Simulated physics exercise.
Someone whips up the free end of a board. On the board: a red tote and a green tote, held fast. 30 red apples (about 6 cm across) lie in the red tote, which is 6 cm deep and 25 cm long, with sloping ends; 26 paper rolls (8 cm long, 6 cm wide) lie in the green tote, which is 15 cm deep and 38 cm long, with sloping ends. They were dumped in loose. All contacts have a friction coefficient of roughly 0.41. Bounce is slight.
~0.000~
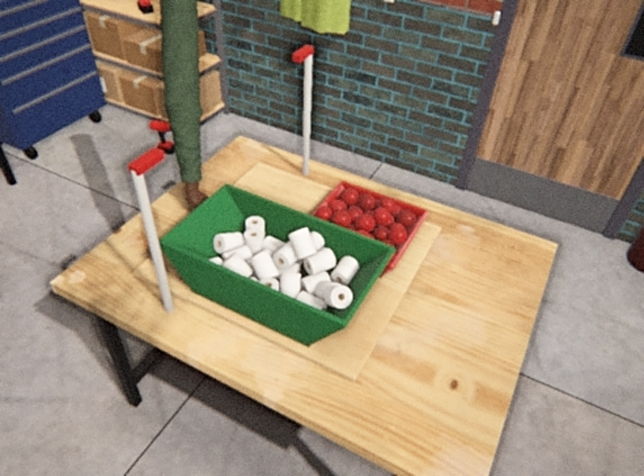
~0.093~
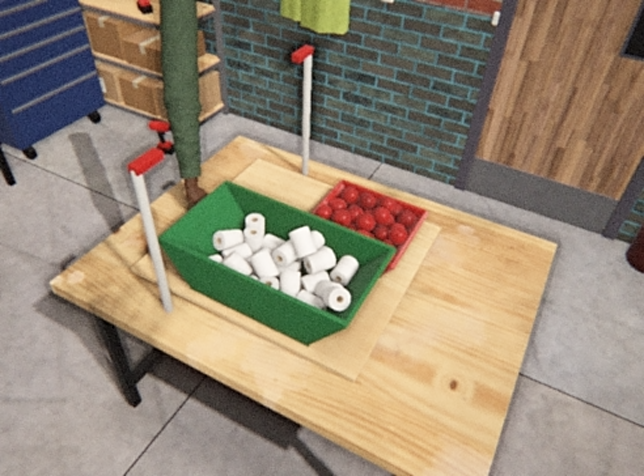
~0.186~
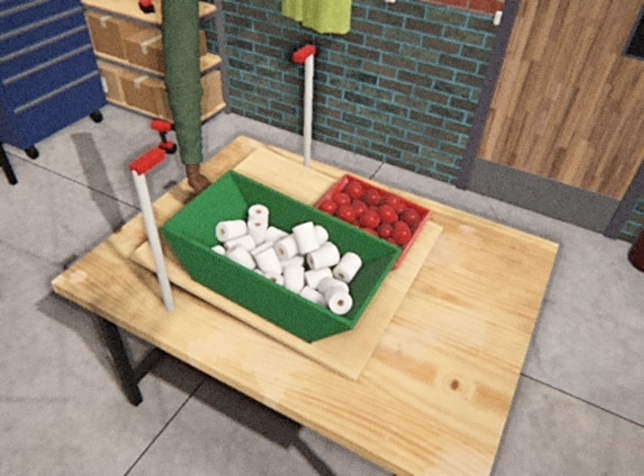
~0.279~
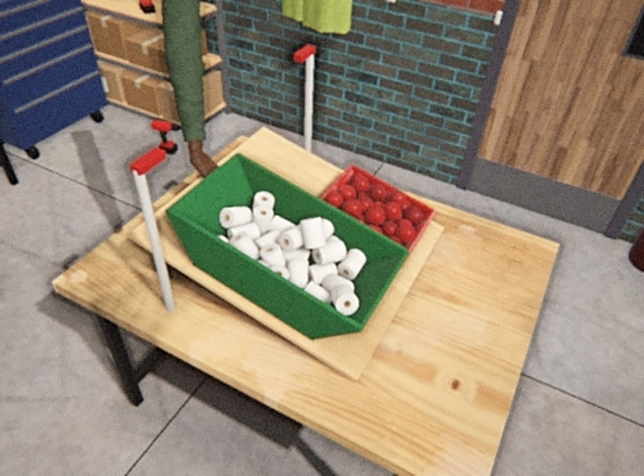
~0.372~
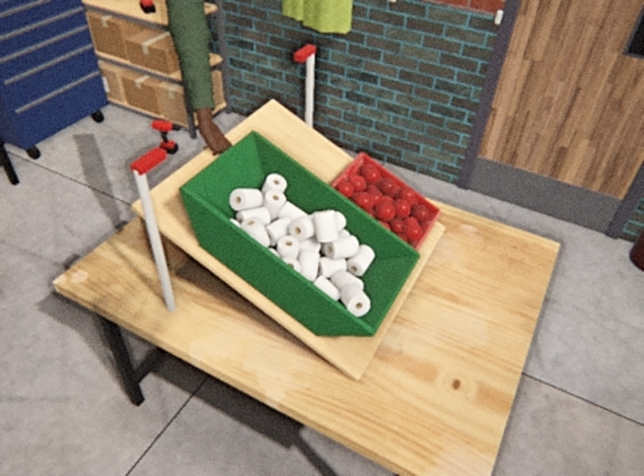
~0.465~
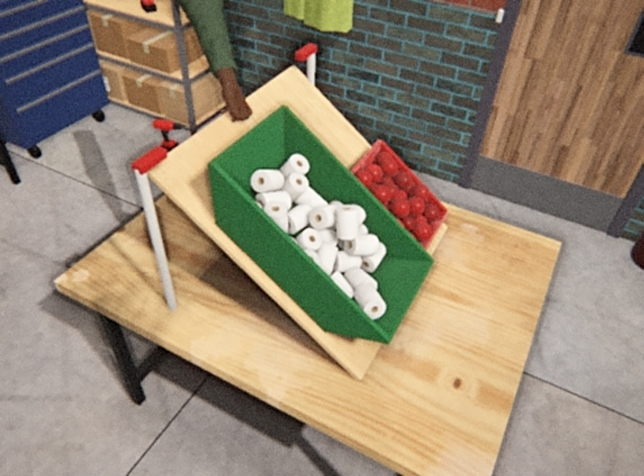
The footage shows a hand raising the left end of a board on a wooden table, slowly at first and then more steeply, tilting a green tote of white paper rolls and a red tote of red apples along with it.
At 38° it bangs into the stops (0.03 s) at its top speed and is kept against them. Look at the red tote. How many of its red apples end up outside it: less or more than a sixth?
More than a sixth of the red apples leave the red tote.
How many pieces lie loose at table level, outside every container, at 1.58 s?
About 18.
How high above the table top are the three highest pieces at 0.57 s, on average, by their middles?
Some 42 cm up.
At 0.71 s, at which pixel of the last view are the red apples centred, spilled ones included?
At about (418, 217).
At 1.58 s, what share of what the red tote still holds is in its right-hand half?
Roughly 90 in a hundred.
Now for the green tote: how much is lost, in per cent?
Green tote 10 per cent.
After 0.47 s, the board meets the red stops.
After 0.57 s, tilt 38°; 0 of 30 out of the red tote and 0 of 26 out of the green tote.
After 0.71 s, tilt 38°; 2 of 30 out of the red tote and 0 of 26 out of the green tote.
After 0.97 s, tilt 38°; 10 of 30 out of the red tote and 1 of 26 out of the green tote.
Outcome (at 1.58 s), 16 of 30 out of the red tote and 2 of 26 out of the green tote. Asked share, 16 of 30, 53 per cent.
